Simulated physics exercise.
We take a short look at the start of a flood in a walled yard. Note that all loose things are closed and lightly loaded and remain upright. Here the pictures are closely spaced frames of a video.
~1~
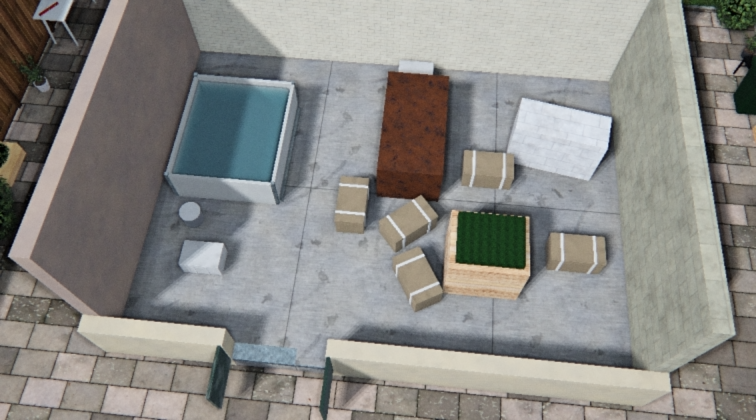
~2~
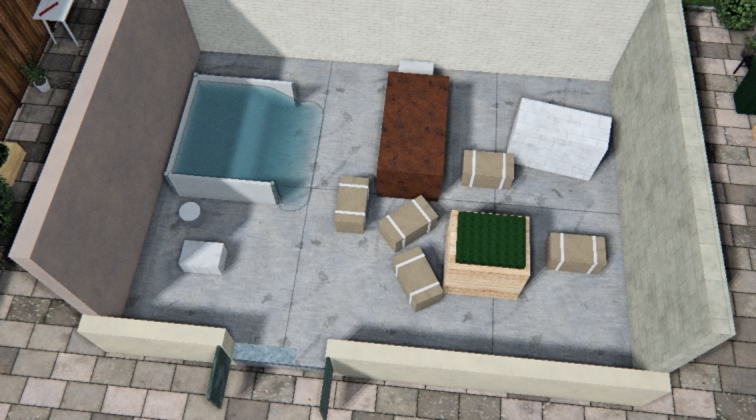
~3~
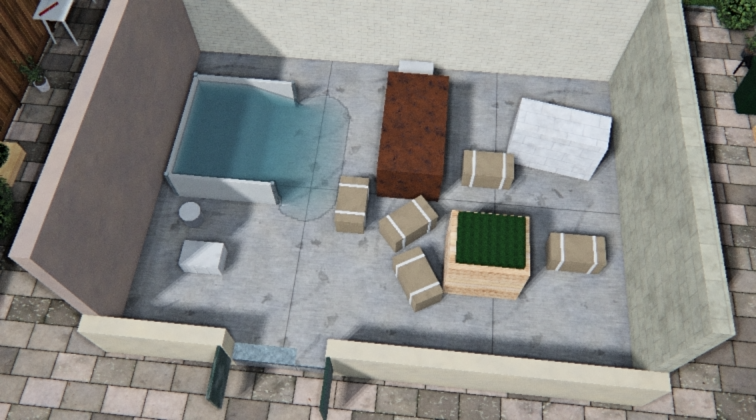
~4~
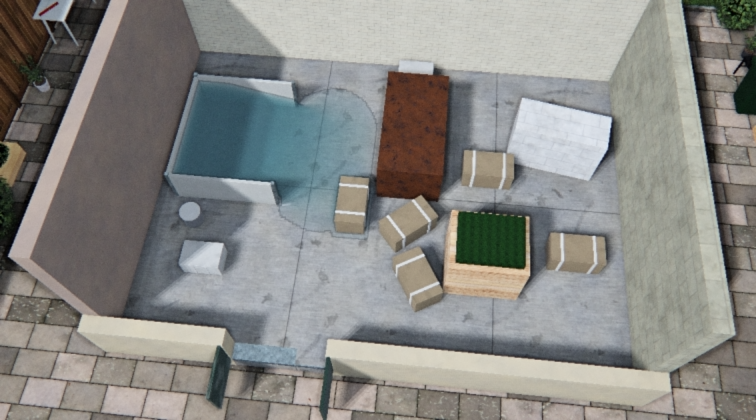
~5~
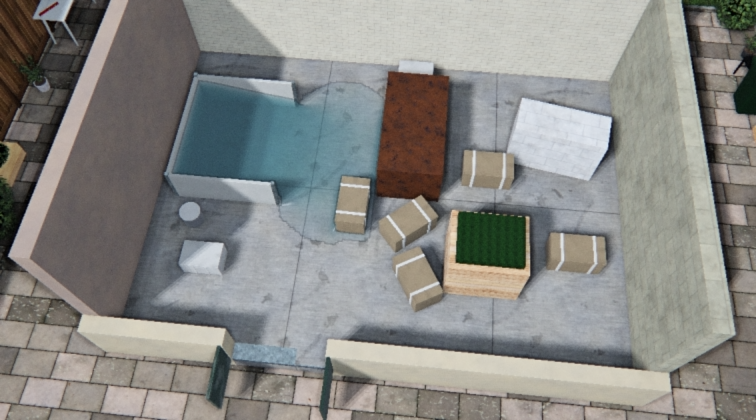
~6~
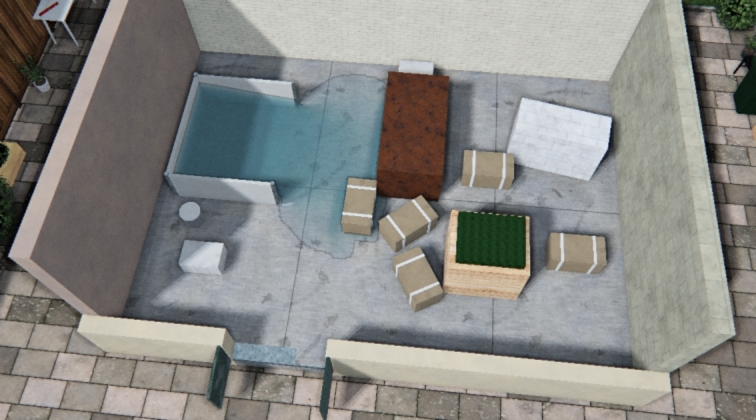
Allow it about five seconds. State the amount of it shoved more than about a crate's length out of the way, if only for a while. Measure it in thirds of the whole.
It sits mid-range.
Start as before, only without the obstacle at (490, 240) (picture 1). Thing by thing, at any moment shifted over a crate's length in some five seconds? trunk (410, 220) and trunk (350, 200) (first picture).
In order: Got displaced, then got displaced.
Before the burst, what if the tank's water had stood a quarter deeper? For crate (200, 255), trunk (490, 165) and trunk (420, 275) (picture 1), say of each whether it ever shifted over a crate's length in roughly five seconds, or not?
The first one: Doesn't reach it. The second: Doesn't reach it. The third: Reaches it.
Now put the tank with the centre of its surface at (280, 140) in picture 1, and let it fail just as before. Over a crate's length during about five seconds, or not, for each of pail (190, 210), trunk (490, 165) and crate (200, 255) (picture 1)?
Short of it, short of it, short of it.
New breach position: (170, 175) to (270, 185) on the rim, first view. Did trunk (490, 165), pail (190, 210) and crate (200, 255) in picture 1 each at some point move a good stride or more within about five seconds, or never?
Lab note - in sequence: Did not travel far; travelled far enough; travelled far enough.
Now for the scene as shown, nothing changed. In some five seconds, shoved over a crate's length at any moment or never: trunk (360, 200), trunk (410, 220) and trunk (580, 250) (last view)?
The first one traveled far, the second stayed within range and the third stayed within range.
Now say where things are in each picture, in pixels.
In the first picture, a trunk at (352, 199), on the bottom; a trunk at (489, 164), on the bottom; 0 of 8 have shifted.
In the second picture, a trunk at (352, 199) rests on the ground; a trunk at (489, 164), on the bottom; 0 of 8 have shifted.
In the third picture, a trunk at (352, 199), on the bottom; a trunk at (489, 164), on the bottom; 0 of 8 have shifted.
In the fourth picture, a trunk at (352, 199), on the bottom; a trunk at (489, 164) rests on the ground; 0 of 8 have shifted.
In the fifth picture, a trunk at (353, 199), on the bottom; a trunk at (489, 164) rests on the ground; 0 of 8 have shifted.
In the sixth picture, a trunk at (360, 201) rests on the ground, close to its start; a trunk at (489, 164), on the bottom; 1 of 8 have shifted.
A moment on, 0 of 8 are well off their spots; 0 afloat.
Next, 1 of 8 are well off their spots; 1 afloat.
Later, 3 of 8 are well off their spots; 1 afloat.
In the end, 3 of 8 are well off their spots, and 3 have been at some point; 1 afloat.
